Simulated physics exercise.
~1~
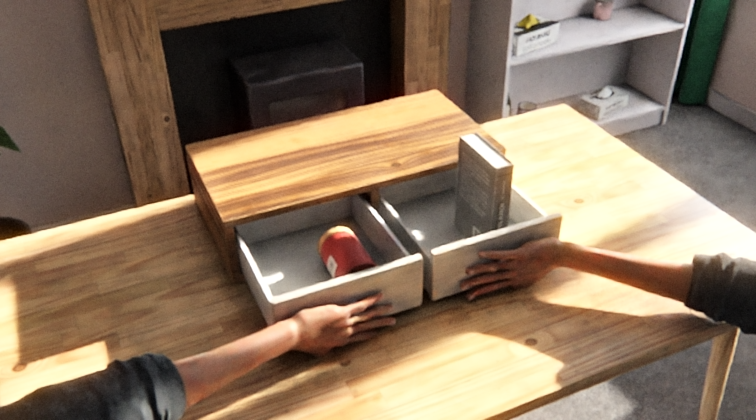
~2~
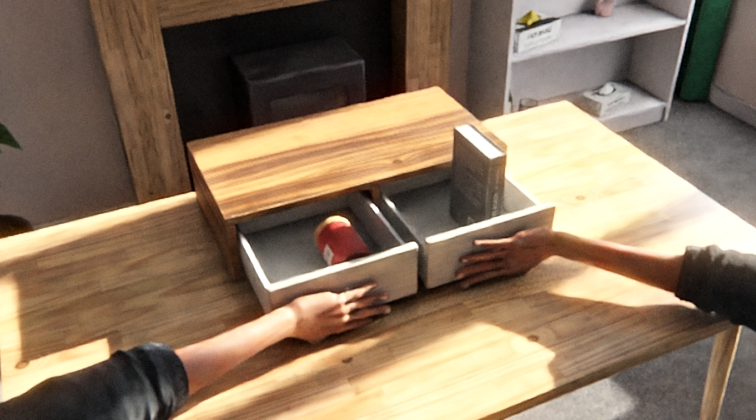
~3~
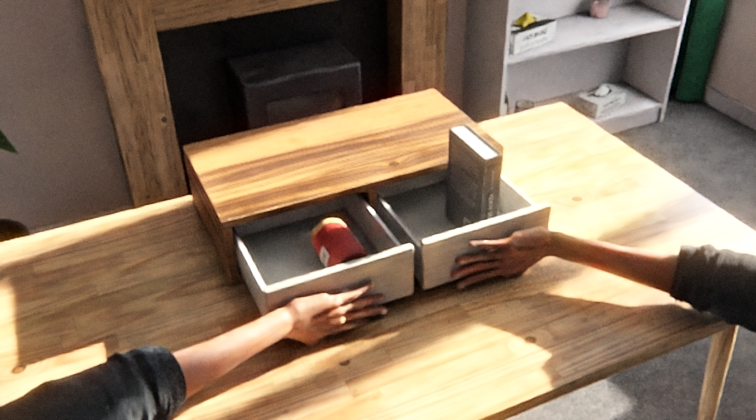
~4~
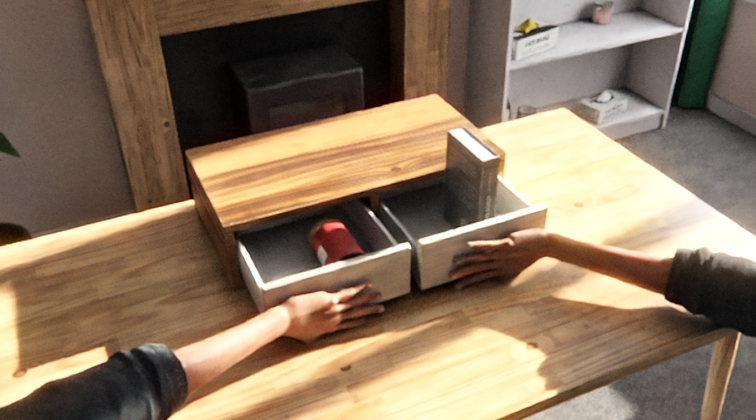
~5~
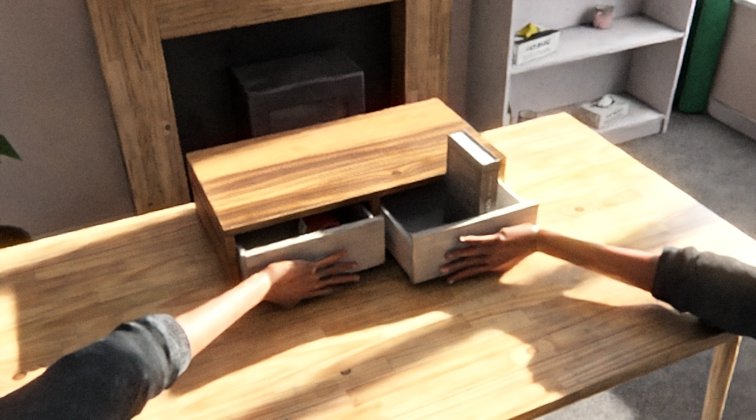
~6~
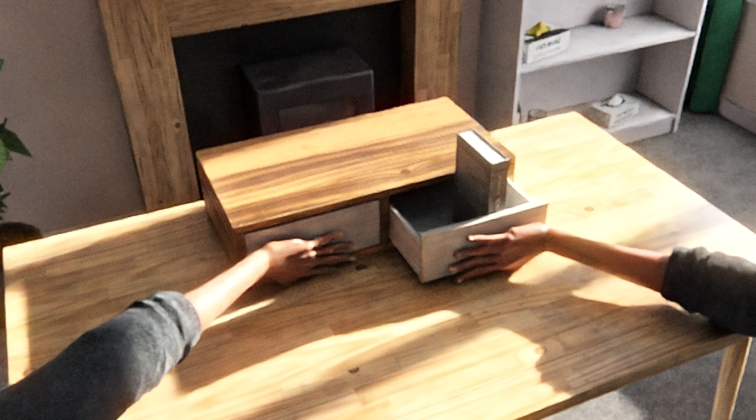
Two hands press against the fronts of two open, pale drawers in a low wooden cabinet on a sunlit wooden table, seen from above in a slightly swaying view. A red jar lies on its side in the left drawer, and a grey book stands upright in the right one. Behind are a dark fireplace with a wooden surround and white shelves. The hands ease both drawers inward a little, then the left slides further, hiding the jar. Finally the left drawer sits closed, while the right stays jammed partly open, its book still standing.
